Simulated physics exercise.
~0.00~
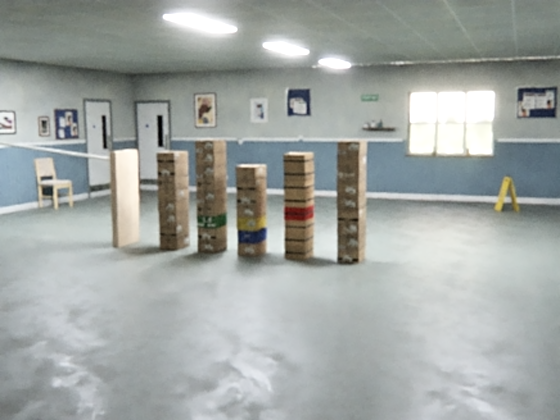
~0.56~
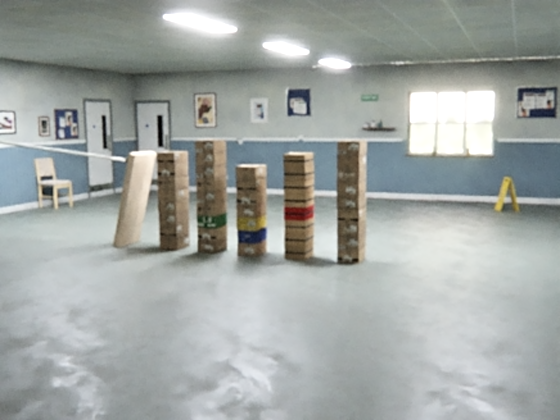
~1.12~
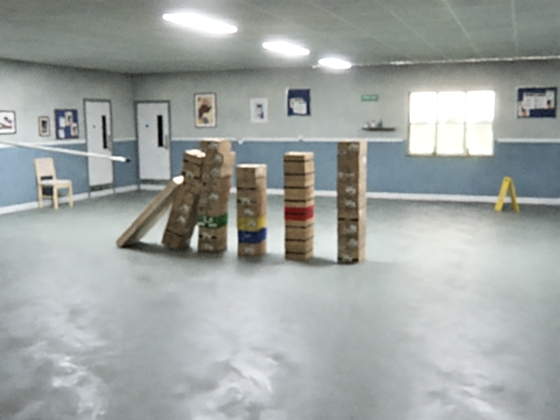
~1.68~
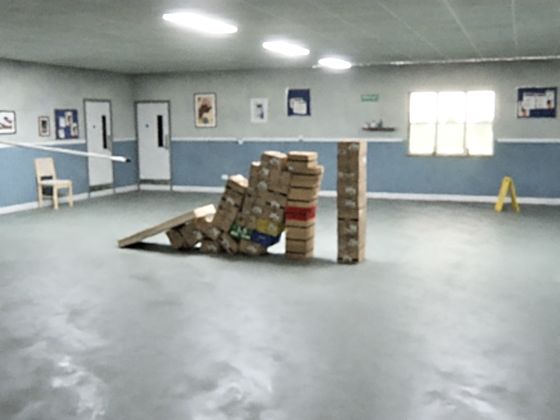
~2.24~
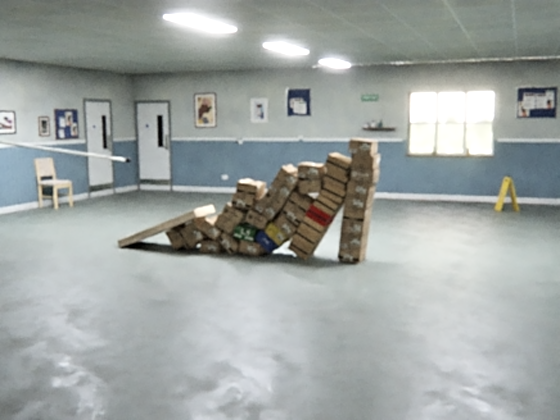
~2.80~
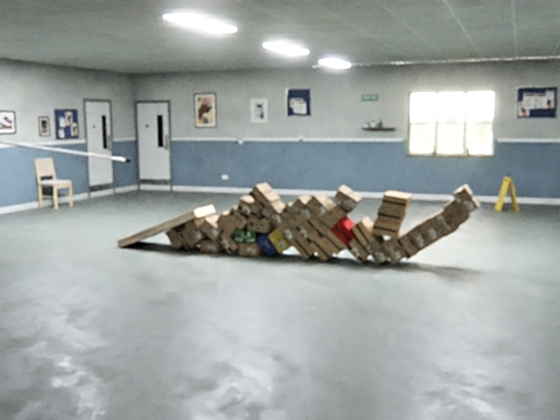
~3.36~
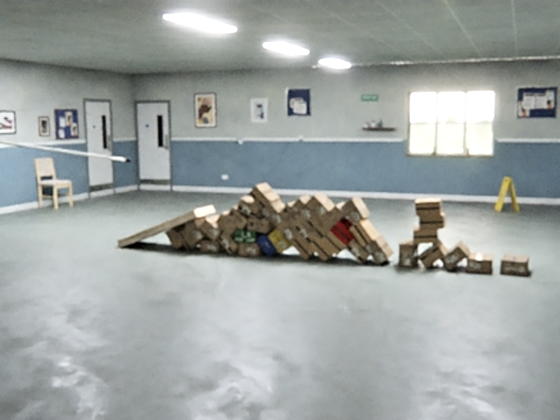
A tall board tips right into a row of parcel stacks, toppling them into a heap.
